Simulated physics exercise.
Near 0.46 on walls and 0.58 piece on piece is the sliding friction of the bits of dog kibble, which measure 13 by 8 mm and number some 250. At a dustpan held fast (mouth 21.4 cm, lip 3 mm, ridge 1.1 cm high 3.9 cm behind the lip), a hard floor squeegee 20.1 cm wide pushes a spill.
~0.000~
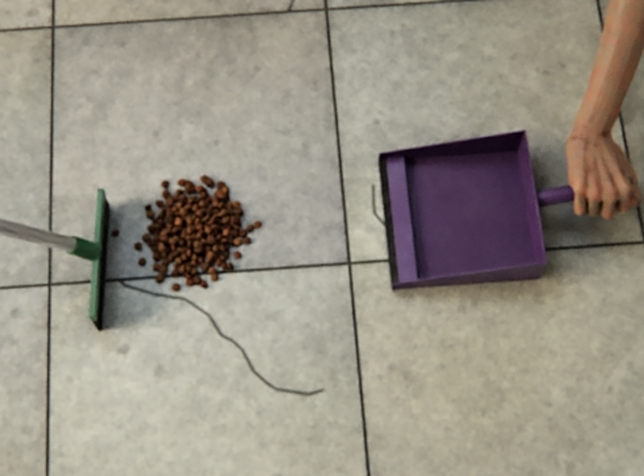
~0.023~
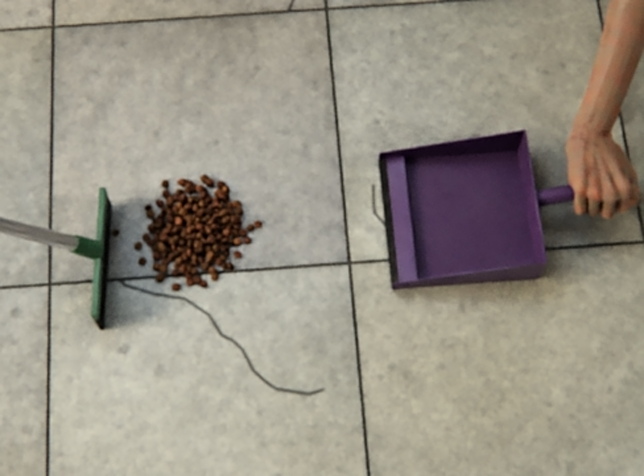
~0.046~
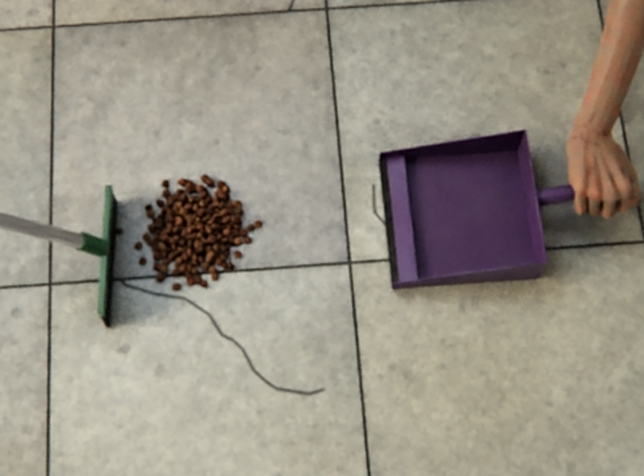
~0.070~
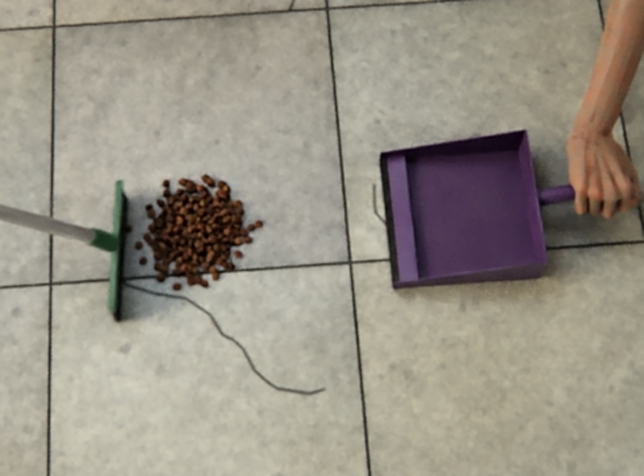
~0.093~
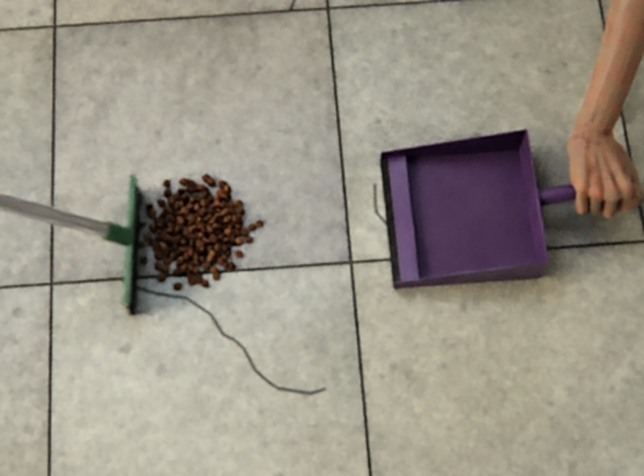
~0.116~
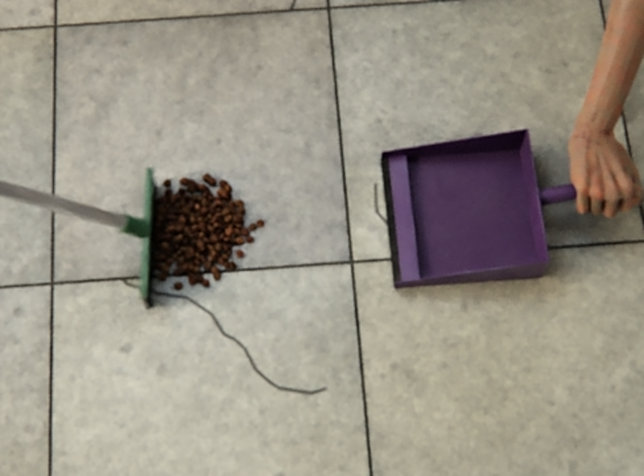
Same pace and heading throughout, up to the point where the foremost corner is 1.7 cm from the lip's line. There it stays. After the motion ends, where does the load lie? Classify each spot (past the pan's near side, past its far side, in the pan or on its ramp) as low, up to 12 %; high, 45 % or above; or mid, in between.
Near side low, far side mid, pan mid.
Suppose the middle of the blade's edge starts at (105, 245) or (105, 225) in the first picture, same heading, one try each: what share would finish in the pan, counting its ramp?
Roughly 15 % and 5 %.
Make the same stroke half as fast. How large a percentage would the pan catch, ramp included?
Then near 15 in a hundred.
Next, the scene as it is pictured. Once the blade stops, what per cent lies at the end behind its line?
Estimate: About 20 %.
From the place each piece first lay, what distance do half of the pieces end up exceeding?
I'd say near 32 cm.
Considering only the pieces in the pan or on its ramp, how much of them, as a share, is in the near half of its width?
About 20 %.
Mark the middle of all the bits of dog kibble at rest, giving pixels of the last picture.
About (392, 179).
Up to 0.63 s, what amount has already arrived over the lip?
Some 25 in a hundred by that moment.
After 0.28 s, middle of the blade 19 cm from the lip; 0 % over the lip, far side 10 %, near side 0 %.
After 0.39 s, middle of the blade 7 cm from the lip; 0 % over the lip, far side 25 %, near side 5 %.
Then, at 0.63 s, middle of the blade 2 cm from the lip; 25 % over the lip, far side 35 %, near side 5 %.
By 1.2 s all is still; near side 5 %, far side 35 %, pan 25 %, in front of the lip or behind the blade 35 %.
